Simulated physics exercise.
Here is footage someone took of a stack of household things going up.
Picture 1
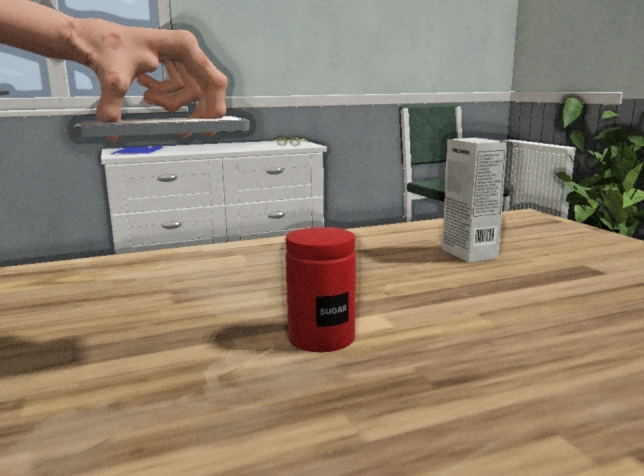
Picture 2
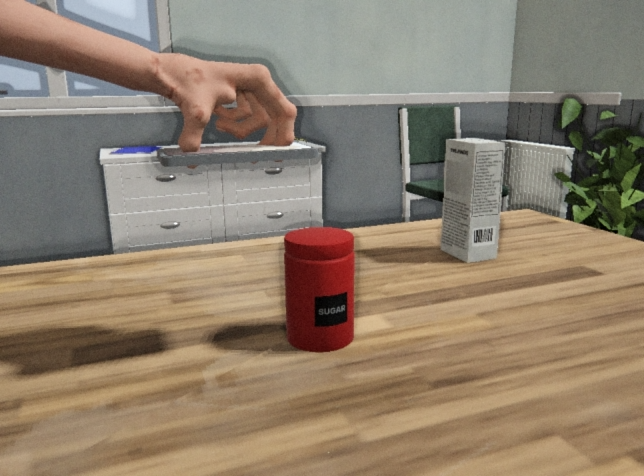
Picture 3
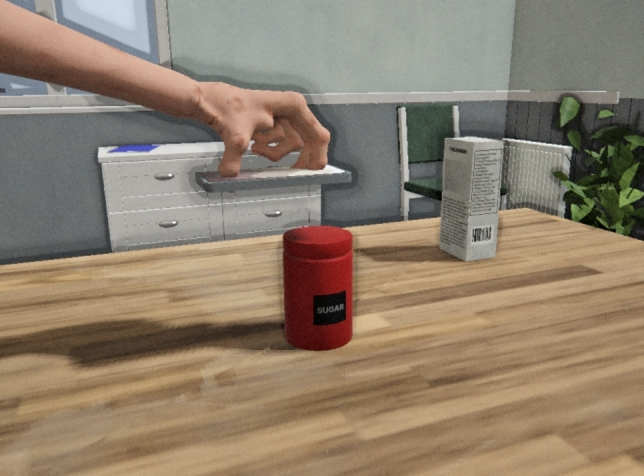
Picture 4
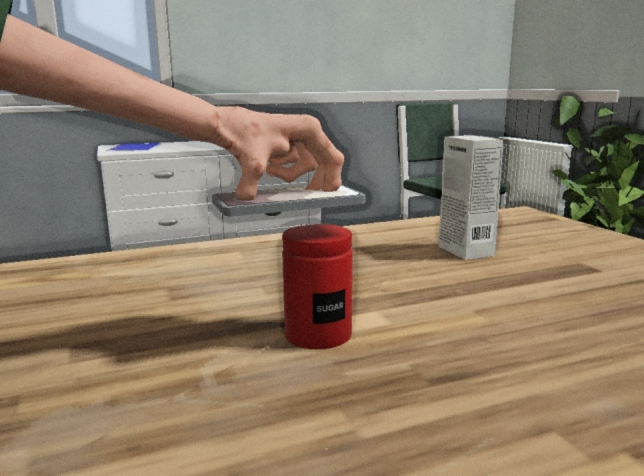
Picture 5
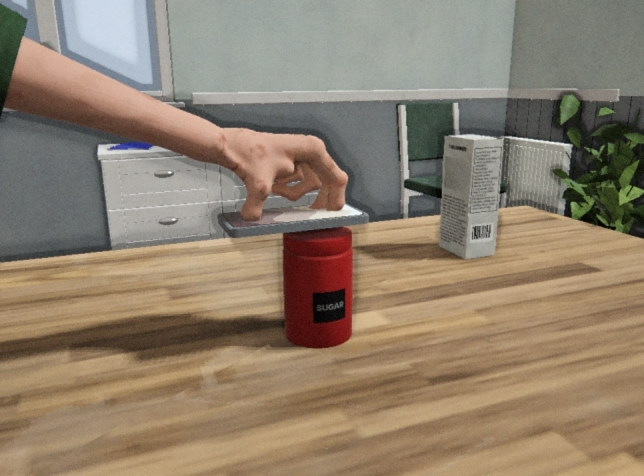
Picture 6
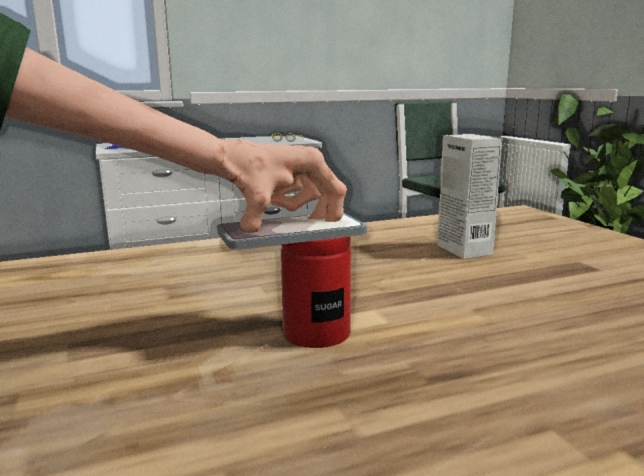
The clip opens on a red sugar canister standing on a wooden table, with a white carton behind it to the right and a hand holding a flat grey phone at upper left. The hand moves right and lowers the phone, then sets it flat on the canister's lid, fingers still gripping it.
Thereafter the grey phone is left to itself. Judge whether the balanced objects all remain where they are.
The objects all remain in place.
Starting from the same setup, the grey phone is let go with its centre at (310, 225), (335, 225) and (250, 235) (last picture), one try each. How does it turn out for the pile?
Well, in the first case it stays steady, in the second it stays steady, and in the third it tumbles down.
Then, 0.20 s later than the last frame, all is still.
Then, 0.50 s later than the last frame, grey phone resting near (292, 230).
When it is over, all 3 as before. End places, in pixels of the last picture, grey phone near (292, 230). The pile holds.
